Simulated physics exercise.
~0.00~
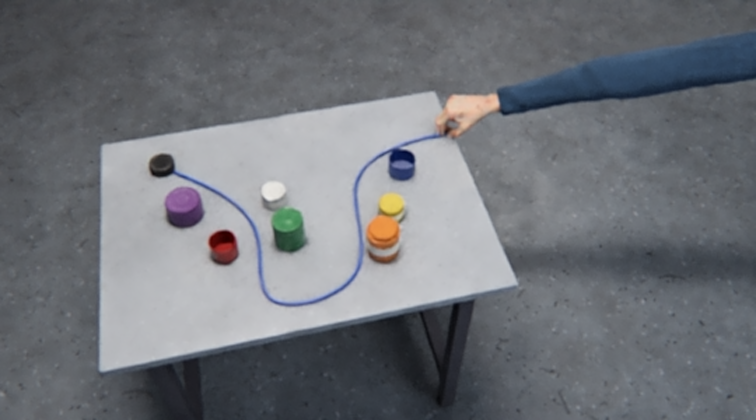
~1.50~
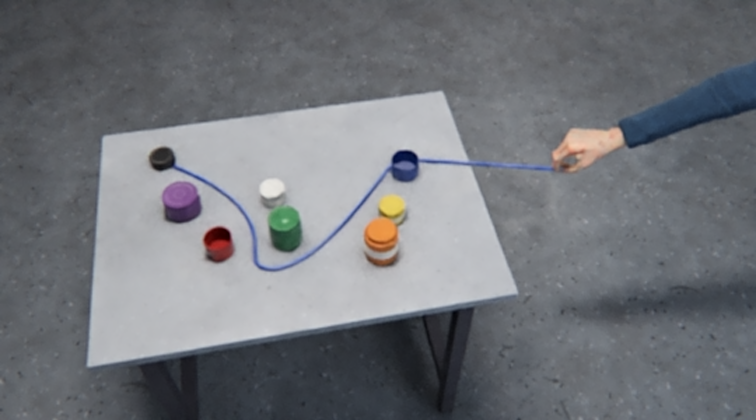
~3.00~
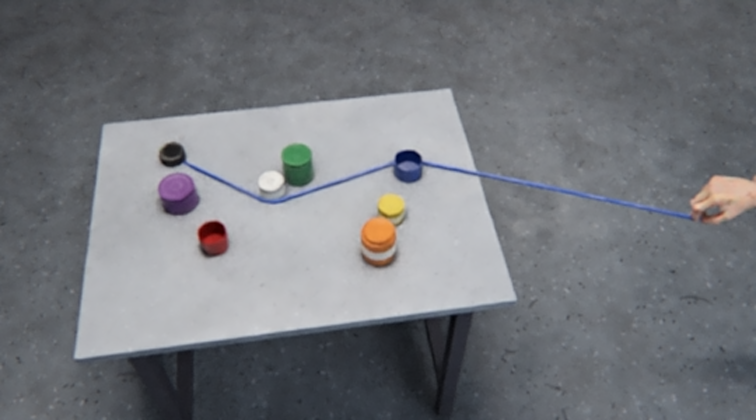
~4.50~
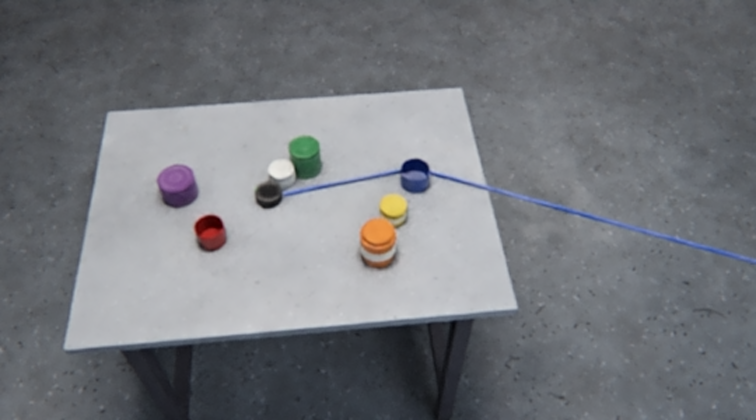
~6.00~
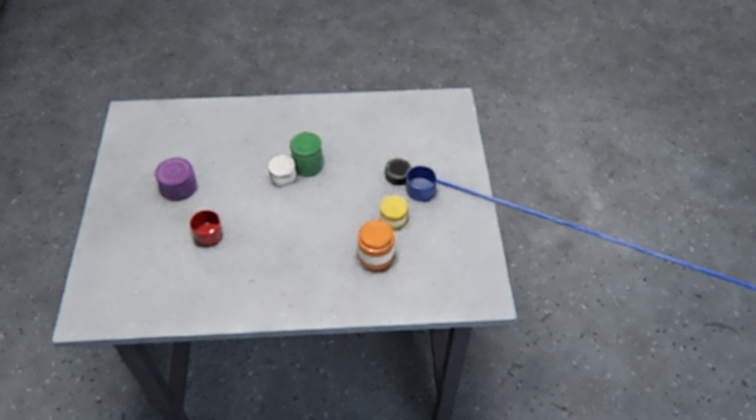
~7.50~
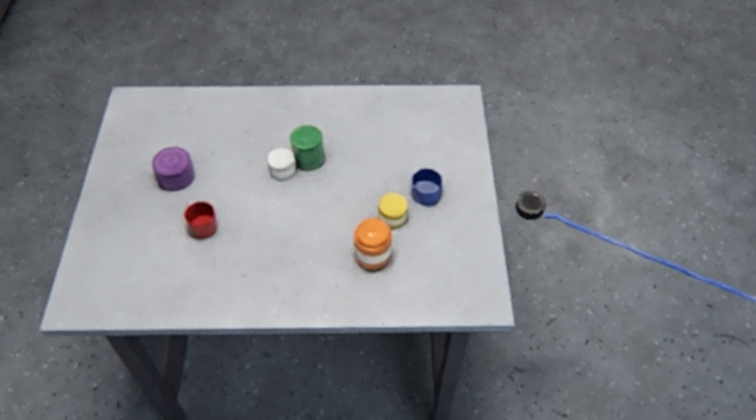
A hand pulled a blue cord to the right, drawing it taut and sweeping the green tub toward the back of the table, then the attached black reel slid past the white tin, nudged by the blue cup and ended up beyond the table's right edge.
